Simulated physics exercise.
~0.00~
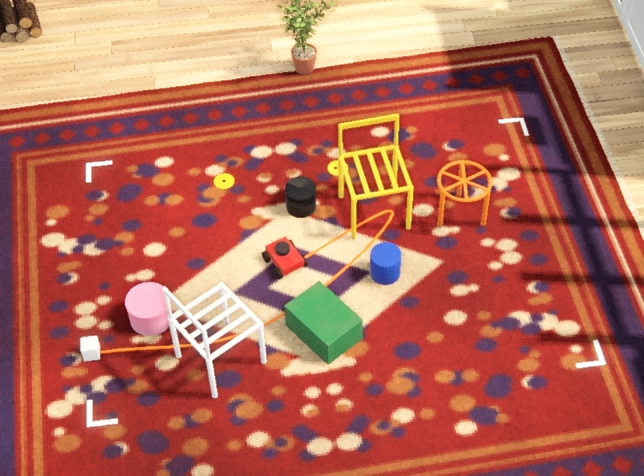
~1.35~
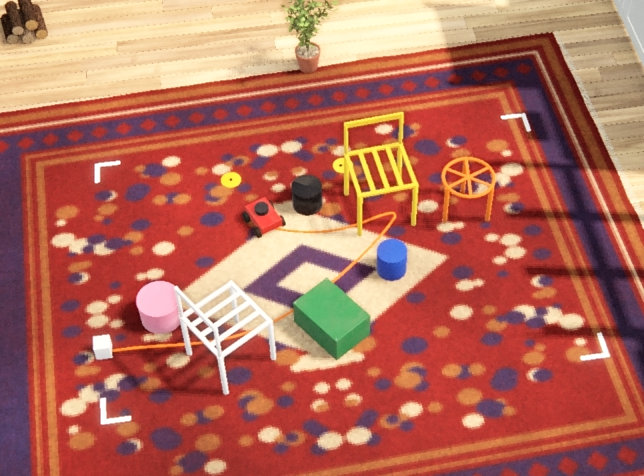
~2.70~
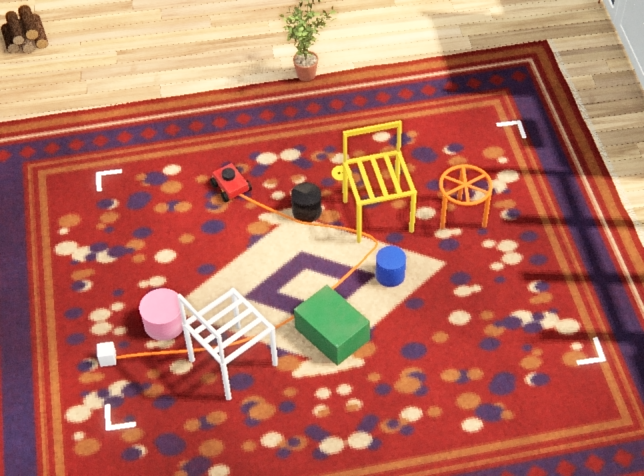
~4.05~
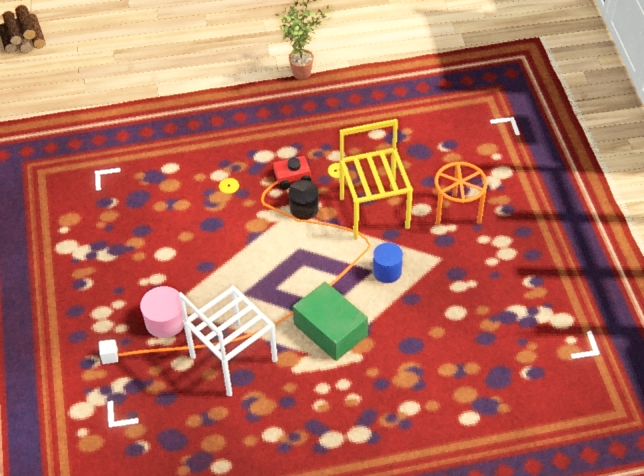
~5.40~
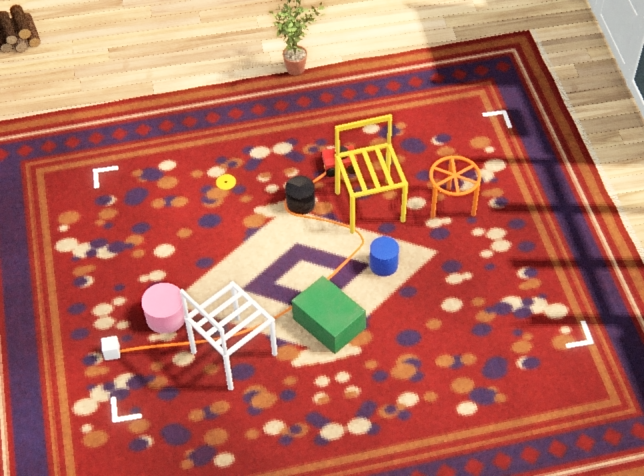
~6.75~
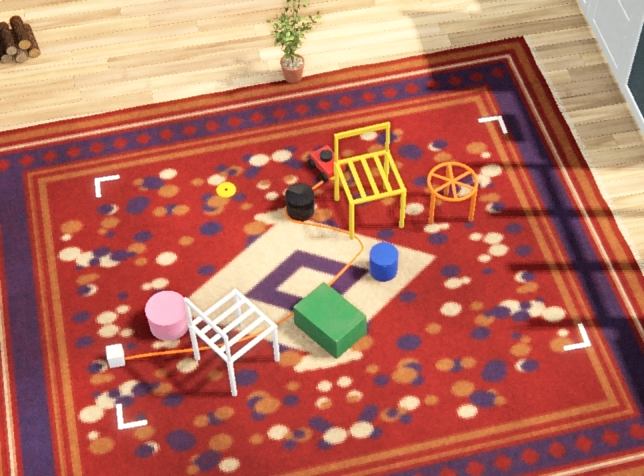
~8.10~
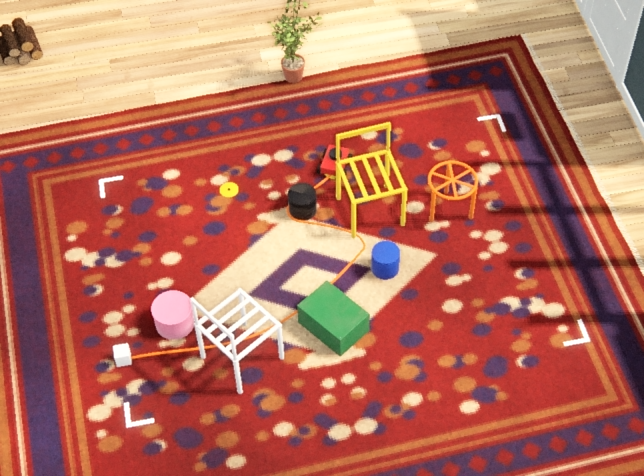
The clip shows a small red cart on an orange lead driving across a patterned rug among toy furniture, tubs and a green crate, up and left to a yellow mark, then right behind the black tub, stopping beside the yellow chair, which stays in place.
